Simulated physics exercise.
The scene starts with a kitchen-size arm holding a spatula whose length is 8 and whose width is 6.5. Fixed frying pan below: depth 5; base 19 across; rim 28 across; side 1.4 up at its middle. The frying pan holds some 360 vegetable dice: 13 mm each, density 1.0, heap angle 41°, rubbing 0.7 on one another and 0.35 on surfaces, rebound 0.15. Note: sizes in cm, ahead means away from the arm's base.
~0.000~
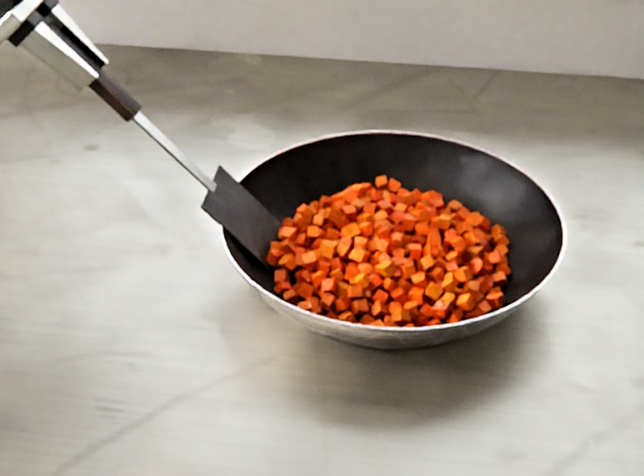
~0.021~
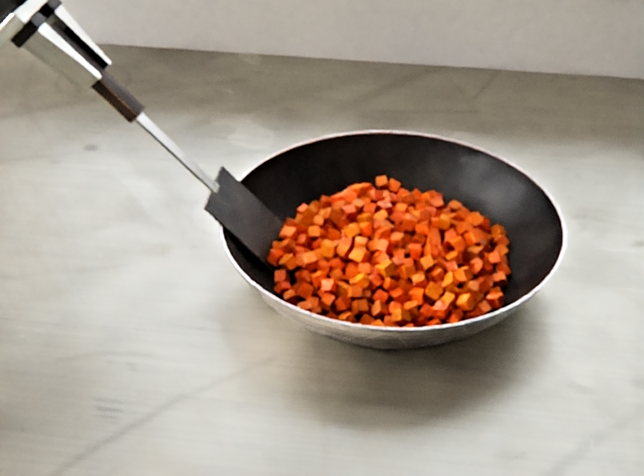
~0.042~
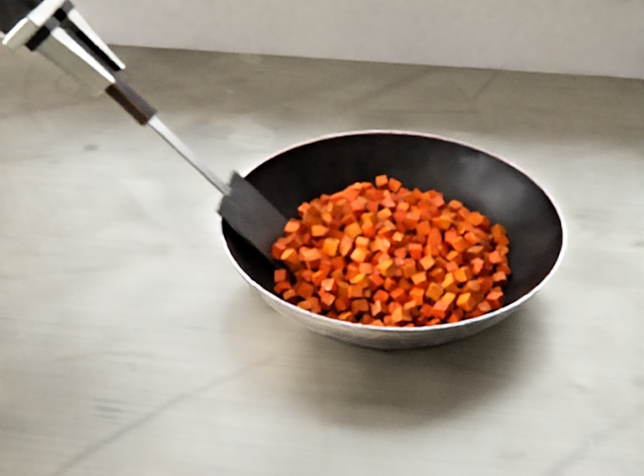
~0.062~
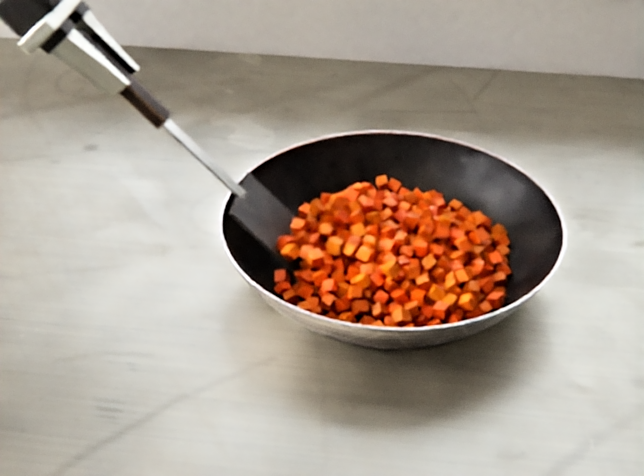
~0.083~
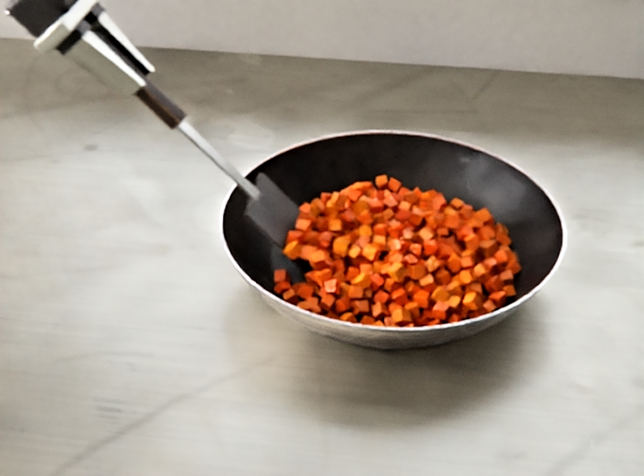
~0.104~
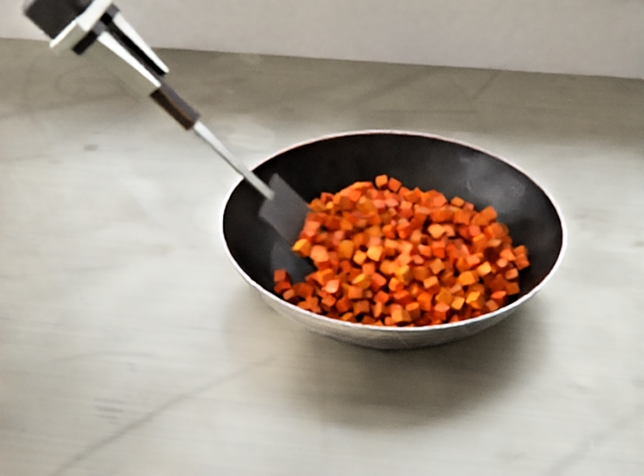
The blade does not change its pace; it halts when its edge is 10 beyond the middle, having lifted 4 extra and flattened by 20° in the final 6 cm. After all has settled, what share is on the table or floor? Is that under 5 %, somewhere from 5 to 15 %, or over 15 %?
It is from 5 to 15 %.
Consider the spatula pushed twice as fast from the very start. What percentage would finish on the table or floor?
25 per cent, about.
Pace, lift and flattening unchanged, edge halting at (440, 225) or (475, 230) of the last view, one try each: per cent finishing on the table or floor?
I'd say some 0 per cent, then some 0 per cent.
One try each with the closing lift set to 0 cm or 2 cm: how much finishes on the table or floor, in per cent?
First try about 5 %, second try about 5 %.
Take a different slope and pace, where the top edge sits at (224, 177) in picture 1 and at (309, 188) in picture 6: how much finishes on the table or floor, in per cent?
Around 25 per cent finishes on the table or floor.
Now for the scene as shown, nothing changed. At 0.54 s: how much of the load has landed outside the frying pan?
My estimate is roughly 6 %.
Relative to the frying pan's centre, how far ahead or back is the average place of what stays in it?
It sits near 4.5 centimetres ahead of centre.
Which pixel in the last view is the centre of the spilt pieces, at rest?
Close to (634, 282) in pixels.
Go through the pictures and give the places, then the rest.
Spatula top edge at (210, 185), sloping 47°; upper third of the load around (385, 242), from x 275 to 505, top at y 185; 355 in the frying pan, in the first picture.
Spatula top edge at (213, 186), sloping 47°; upper third of the load around (385, 242), from x 275 to 505, top at y 185, in the second picture.
Spatula top edge at (225, 190), sloping 47°; upper third of the load around (386, 241), from x 280 to 505, top at y 185, in the third picture.
Spatula top edge at (239, 192), sloping 47°; upper third of the load around (384, 241), from x 280 to 505, top at y 185, in the fourth picture.
Spatula top edge at (253, 193), sloping 47°; upper third of the load around (391, 238), from x 280 to 515, top at y 185, in the fifth picture.
Spatula top edge at (268, 194), sloping 47°; upper third of the load around (396, 239), from x 280 to 520, top at y 185; 355 in the frying pan, in the sixth picture.
By 0.20 s, sloping 47°, highest piece 6 above the table; 355 in the frying pan.
By 0.29 s, sloping 40°, highest piece 8 above the table; 355 in the frying pan.
By 0.54 s, sloping 27°, highest piece 7 above the table; 327 in the frying pan, 21 on the table or floor, 7 on the blade or in flight.
By 1.59 s, sloping 27°, highest piece 7 above the table; 327 in the frying pan, 28 on the table or floor.
Final count, 327 in the frying pan, 28 on the table or floor. That is 8 % on the table or floor.
